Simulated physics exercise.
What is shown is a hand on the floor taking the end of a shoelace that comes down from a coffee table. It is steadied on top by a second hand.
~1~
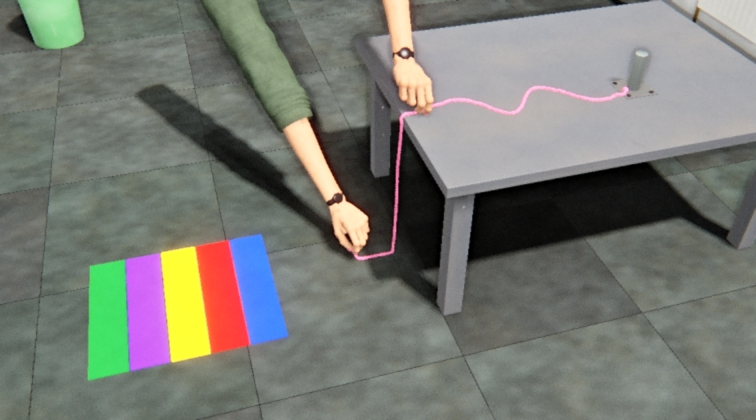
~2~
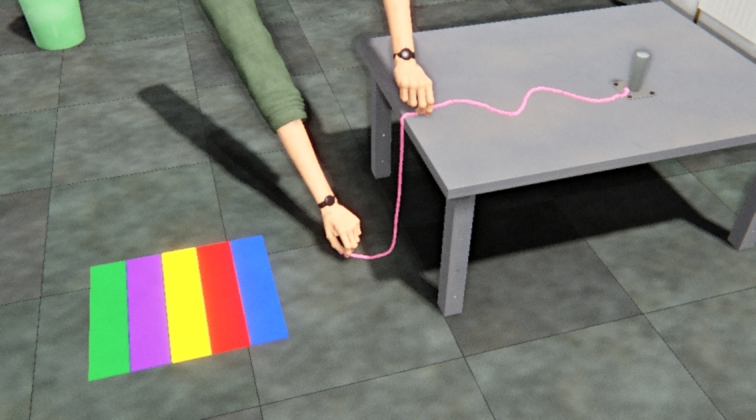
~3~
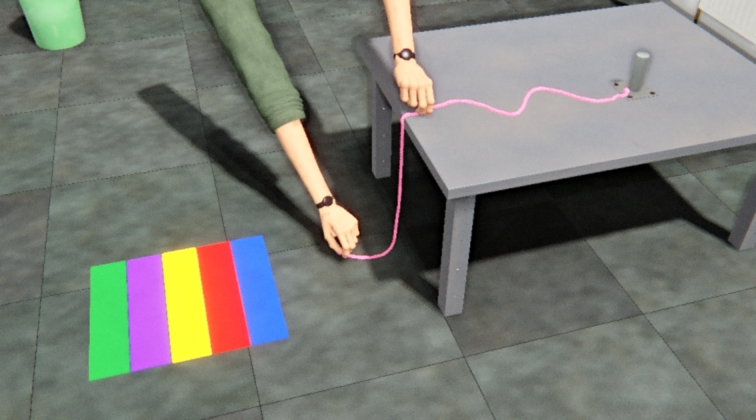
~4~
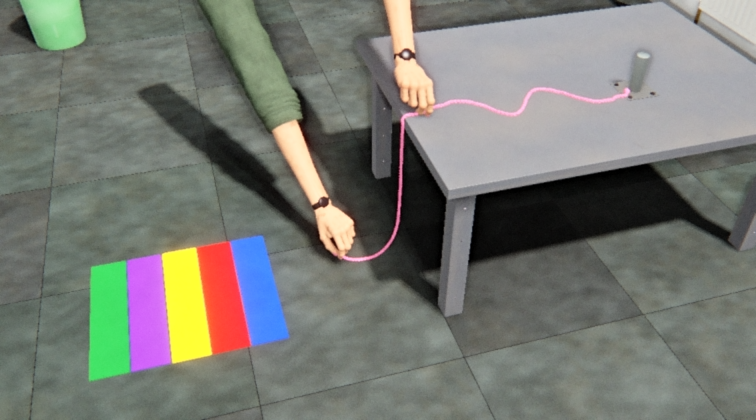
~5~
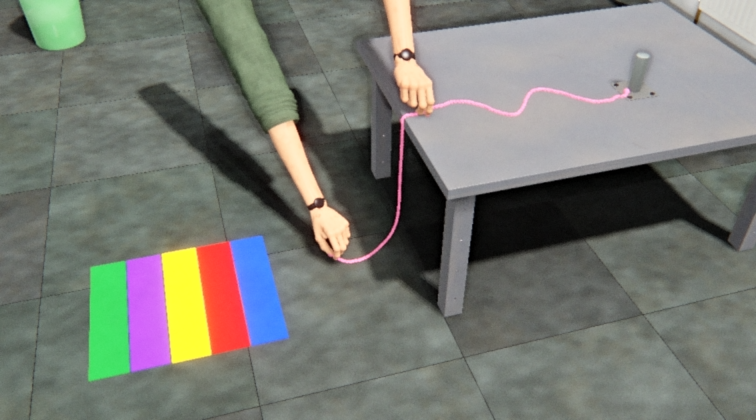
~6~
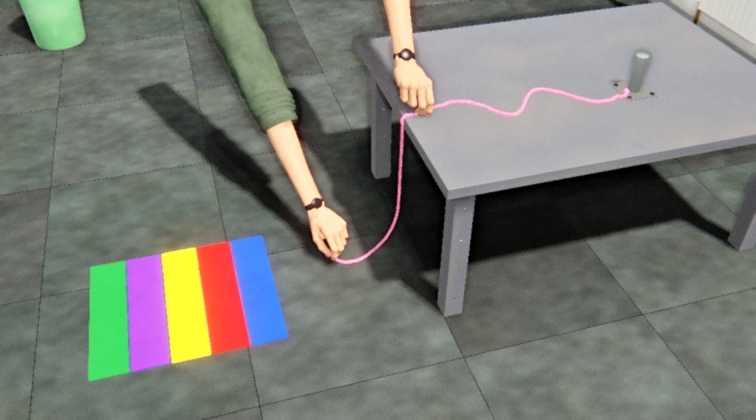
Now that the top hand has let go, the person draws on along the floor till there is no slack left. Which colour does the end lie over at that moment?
It lies over yellow.
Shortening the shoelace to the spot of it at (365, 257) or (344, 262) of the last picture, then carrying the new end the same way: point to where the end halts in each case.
Around (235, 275) for the first cut and around (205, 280) for the second.
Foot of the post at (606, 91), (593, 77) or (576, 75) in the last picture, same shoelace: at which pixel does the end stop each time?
Try by try: (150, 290), (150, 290) and (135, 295).
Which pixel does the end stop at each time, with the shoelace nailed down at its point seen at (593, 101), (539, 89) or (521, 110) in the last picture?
Estimated spots in sequence: (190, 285), (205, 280), (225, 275).
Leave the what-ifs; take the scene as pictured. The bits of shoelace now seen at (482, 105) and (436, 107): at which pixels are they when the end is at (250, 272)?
One heads to (437, 114) and the other heads to (400, 136).
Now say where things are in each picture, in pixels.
In the first frame, end (353, 250); blue (265, 319); red (227, 328); yellow (188, 336); purple (149, 344); green (108, 353).
In the second frame, end (345, 253); shoelace through (603, 101) (530, 92) (482, 105) (412, 114) (400, 177) (394, 239).
In the third frame, end (343, 253).
In the fourth frame, end (338, 255); shoelace through (604, 101) (531, 93) (482, 105) (412, 115) (401, 177) (392, 239).
In the fifth frame, end (334, 255).
In the sixth frame, end (332, 256); shoelace through (603, 101) (530, 93) (482, 105) (412, 115) (400, 177) (384, 240).
A little later, end near (250, 272); over blue.
Next, end near (208, 280); over red.
When it is tight, end near (182, 285); over yellow. Over yellow.
